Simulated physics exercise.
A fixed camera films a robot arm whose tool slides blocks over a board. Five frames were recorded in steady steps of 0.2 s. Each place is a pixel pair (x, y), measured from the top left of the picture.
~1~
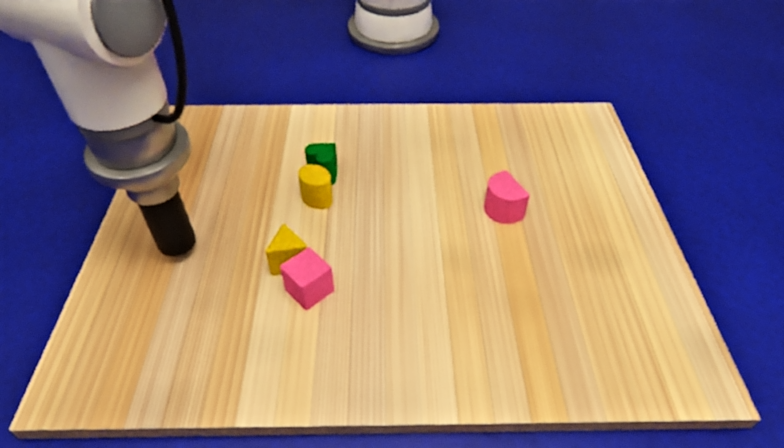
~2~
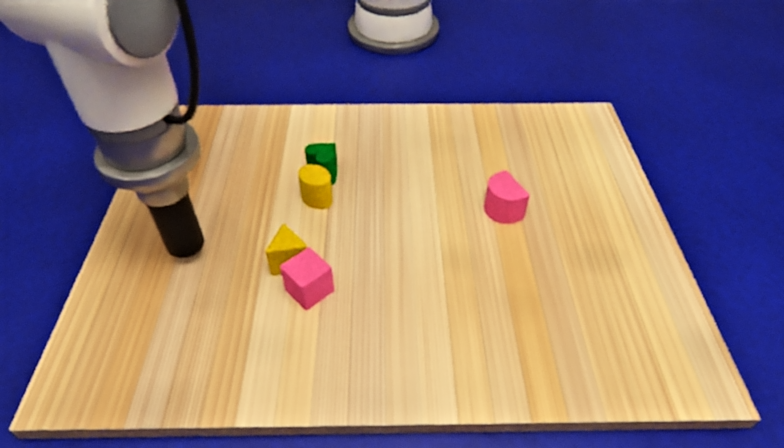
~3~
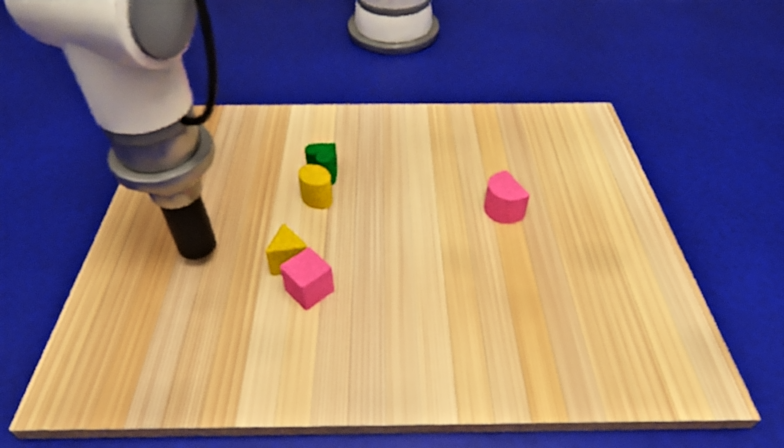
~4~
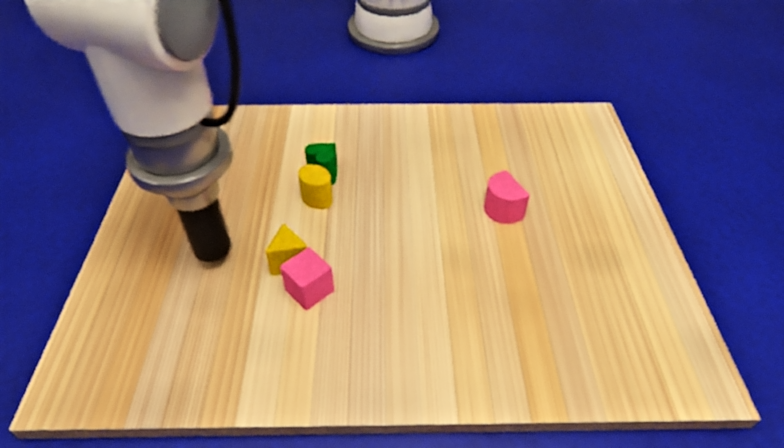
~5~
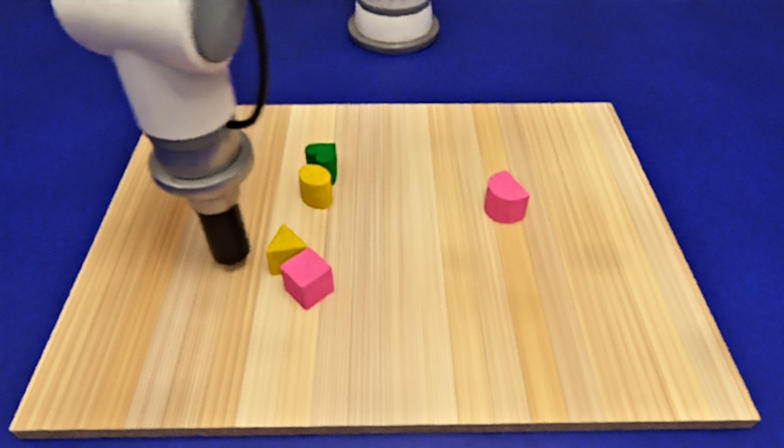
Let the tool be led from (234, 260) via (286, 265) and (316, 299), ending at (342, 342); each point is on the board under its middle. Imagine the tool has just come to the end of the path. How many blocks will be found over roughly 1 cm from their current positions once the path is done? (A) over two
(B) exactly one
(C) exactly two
My answer is option C.
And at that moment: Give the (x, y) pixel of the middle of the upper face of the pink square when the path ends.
It is at (382, 327).
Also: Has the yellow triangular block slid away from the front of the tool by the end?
That would be a yes.
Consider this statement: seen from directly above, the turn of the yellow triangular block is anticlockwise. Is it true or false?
True - the claim holds.
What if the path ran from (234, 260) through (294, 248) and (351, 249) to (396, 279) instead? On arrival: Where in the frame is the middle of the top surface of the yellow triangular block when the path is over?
It will end up at (353, 259).
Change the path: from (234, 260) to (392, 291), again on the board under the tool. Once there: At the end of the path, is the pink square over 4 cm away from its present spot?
I believe so.
What follows on the original path. One third of the way, tool at (284, 257); yellow triangular block at (314, 240), turned 15° anticlockwise; pink square at (310, 268), turned 15° clockwise.
Two thirds of the way, tool at (316, 292); yellow triangular block at (334, 247), turned 50° anticlockwise; pink square at (344, 297).
At the end, tool at (341, 334); yellow triangular block at (334, 247), turned 50° anticlockwise; pink square at (382, 327), turned 50° anticlockwise.
